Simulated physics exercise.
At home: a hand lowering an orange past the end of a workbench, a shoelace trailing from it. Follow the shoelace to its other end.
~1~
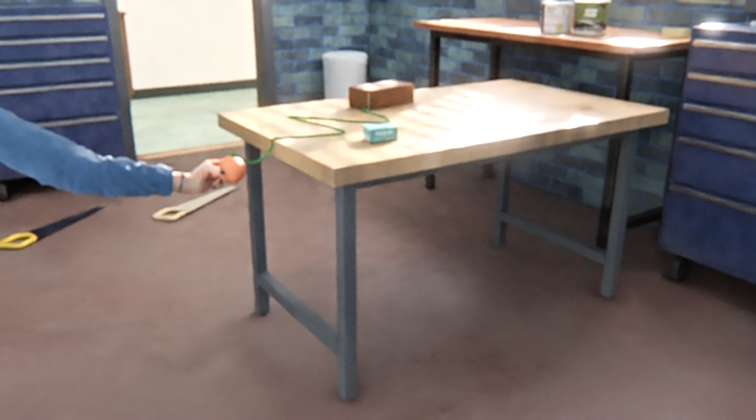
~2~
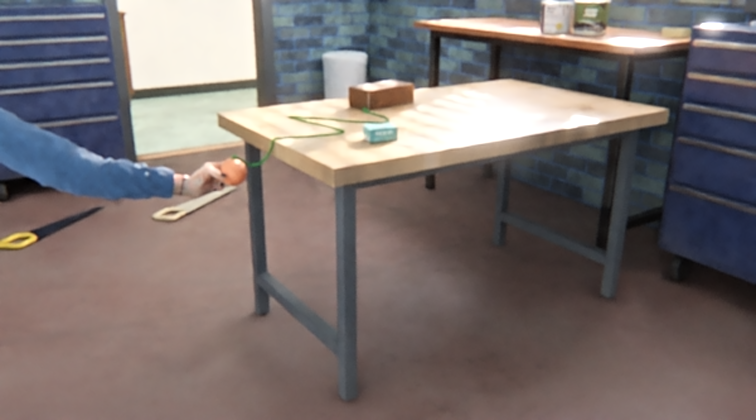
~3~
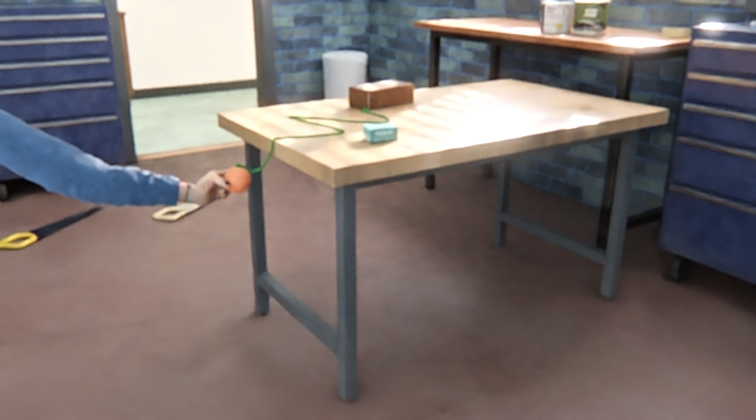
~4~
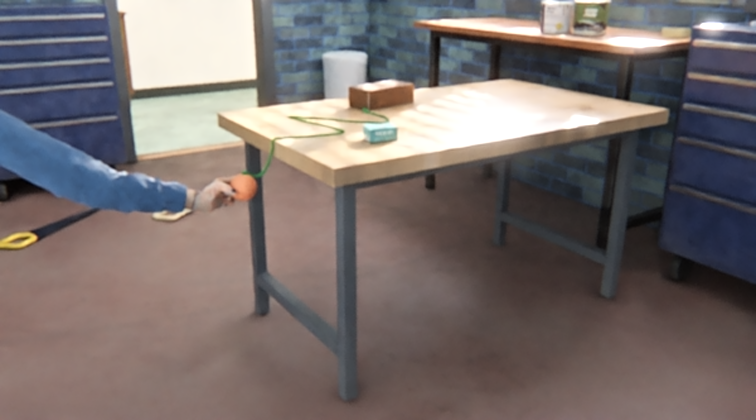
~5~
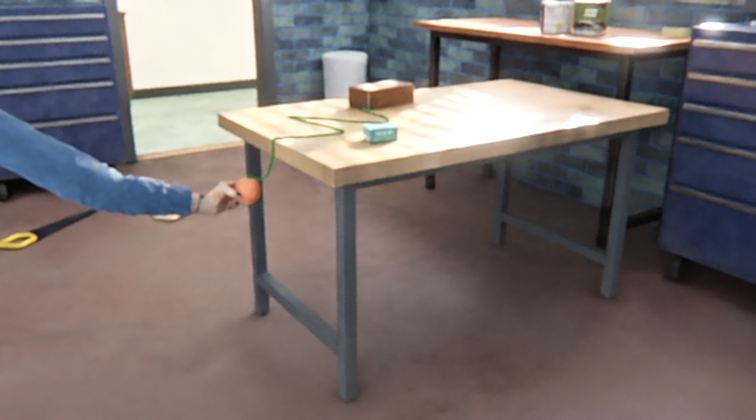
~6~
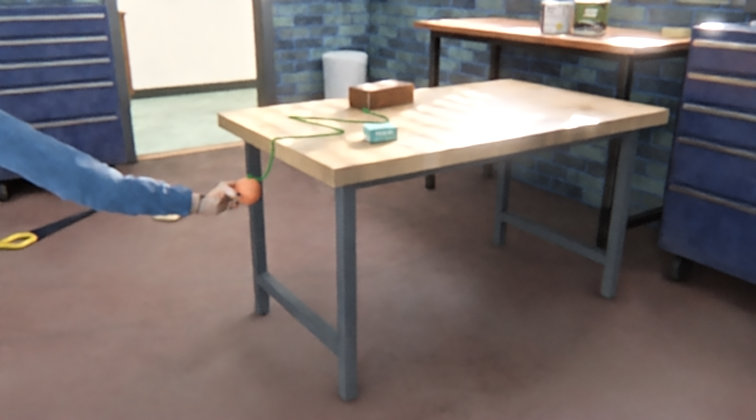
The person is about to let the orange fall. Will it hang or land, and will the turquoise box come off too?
In the end the orange drops all the way and the turquoise box stays on top.
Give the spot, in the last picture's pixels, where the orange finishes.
Close to (262, 358).
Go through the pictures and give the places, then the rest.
In the first frame, orange (232, 170); brick (382, 85); turquoise box (381, 126).
In the second frame, orange (233, 172).
In the third frame, orange (237, 180).
In the fourth frame, orange (243, 187); shoelace through (365, 122) (297, 119).
In the fifth frame, orange (248, 191); shoelace through (365, 122) (297, 119).
In the sixth frame, orange (248, 191); brick (382, 85); turquoise box (381, 126); shoelace tied to the brick, with much slack.
Then, 0.66 s later than the last view, orange on the floor near (262, 358); brick as before; box as before.
Finally, orange on the floor near (262, 358); brick as before; box as before. The orange reaches the floor and the turquoise box remains where it stands.
